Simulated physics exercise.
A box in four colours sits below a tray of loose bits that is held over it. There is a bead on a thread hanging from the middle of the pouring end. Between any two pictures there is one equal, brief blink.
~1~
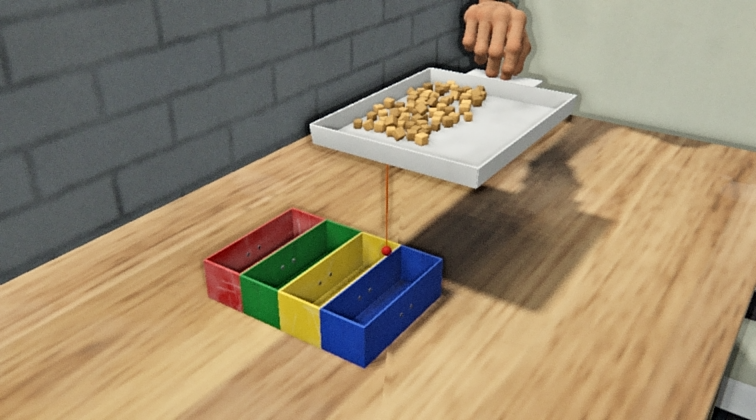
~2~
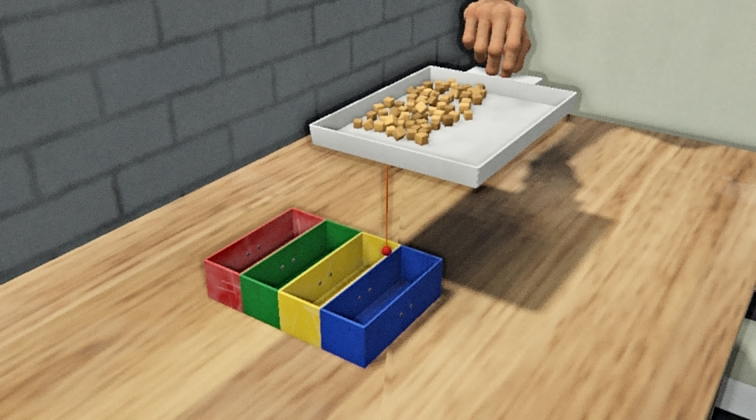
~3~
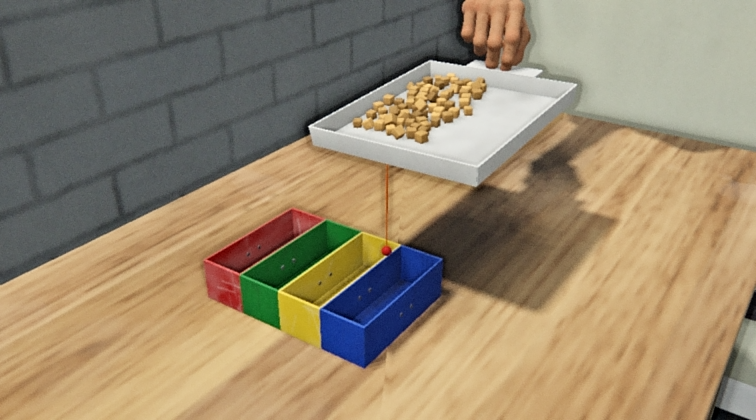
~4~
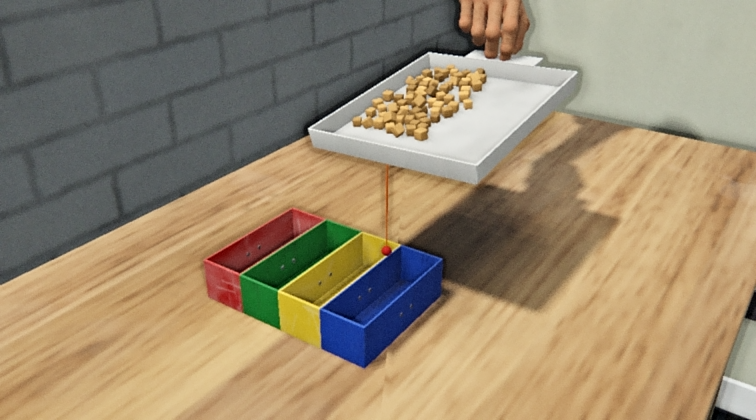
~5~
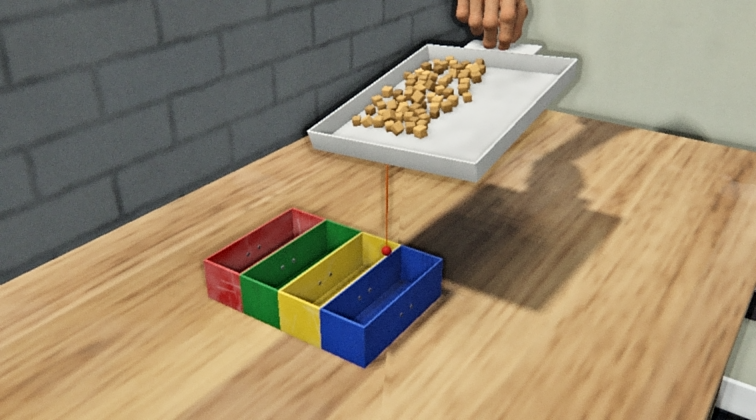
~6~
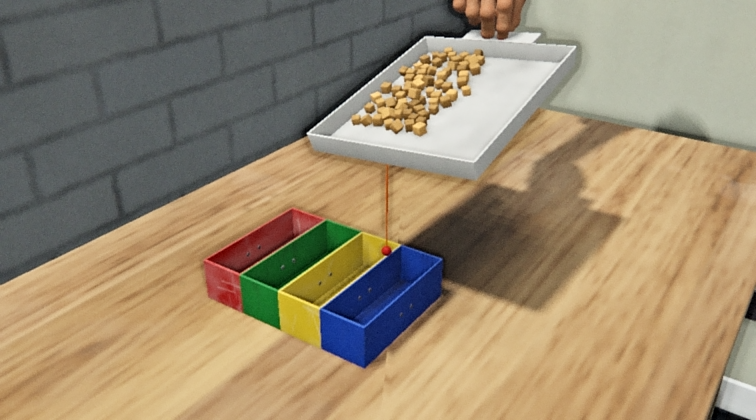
A wooden tabletop beside a grey brick wall, with a pale wall behind, is seen from above at an angle by a still camera. A hand holds a white tray of small wooden cubes above an open box with red, green, yellow and blue cells, near a red bead on a thread. The hand slowly raises the tray's far end, tilting it slightly toward its near left corner, while the box stays still.
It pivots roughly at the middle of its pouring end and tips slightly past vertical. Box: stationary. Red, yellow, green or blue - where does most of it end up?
Most of it ends up in green.
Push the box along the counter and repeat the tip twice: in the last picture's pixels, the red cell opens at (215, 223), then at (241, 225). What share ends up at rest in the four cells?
100 %, 100 %.
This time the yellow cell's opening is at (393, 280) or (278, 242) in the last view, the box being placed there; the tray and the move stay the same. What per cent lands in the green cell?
About 20 per cent, then about 0 per cent.
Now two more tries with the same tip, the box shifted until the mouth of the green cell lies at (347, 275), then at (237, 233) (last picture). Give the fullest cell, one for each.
First try: Red. Second try: That blue cell.
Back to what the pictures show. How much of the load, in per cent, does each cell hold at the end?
Red cell: Around 20 percent; green cell: Around 50 percent; yellow cell: Around 20 percent; blue cell: Around 0 percent.
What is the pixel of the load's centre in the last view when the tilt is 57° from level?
At about (355, 113).
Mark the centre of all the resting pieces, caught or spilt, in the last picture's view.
I'd say the middle ends up at about (294, 288).
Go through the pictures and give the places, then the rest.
Corners of the pouring end at (313, 124) and (477, 167), level; middle of the load at (433, 113), small wooden cubes; bead on its thread at (387, 251); red cell at (224, 282); green cell at (260, 298); yellow cell at (300, 316); blue cell at (343, 334), in the first picture.
Corners of the pouring end at (313, 125) and (477, 167), level; middle of the load at (433, 112), in the second picture.
Corners of the pouring end at (312, 126) and (477, 165), tipped barely, lowest at the left corner; middle of the load at (433, 109), in the third picture.
Corners of the pouring end at (311, 128) and (476, 164), tipped a little, lowest at the left corner; middle of the load at (432, 103), in the fourth picture.
Corners of the pouring end at (311, 131) and (474, 162), tipped a little, lowest at the left corner; middle of the load at (432, 98), in the fifth picture.
Corners of the pouring end at (310, 133) and (473, 161), tipped a little, lowest at the left corner; middle of the load at (431, 93); red cell at (224, 282); green cell at (260, 298); yellow cell at (300, 316); blue cell at (343, 334), in the sixth picture.
Soon after the last picture, tray tipped steeply; nearly all on the tray; a stray few falling or outside the box.
A little later, tray tipped right over; nearly all on the tray; a small part in the green cell; a stray few in the yellow cell; a stray few falling or outside the box.
Later still, tray tipped past a quarter turn; about half in the green cell; about a quarter in the red cell; about a quarter in the yellow cell; a small part falling or outside the box.
At rest, tray tipped past a quarter turn; about half in the green cell; about a quarter in the red cell; about a quarter in the yellow cell; none in the blue cell; a small part outside the box.
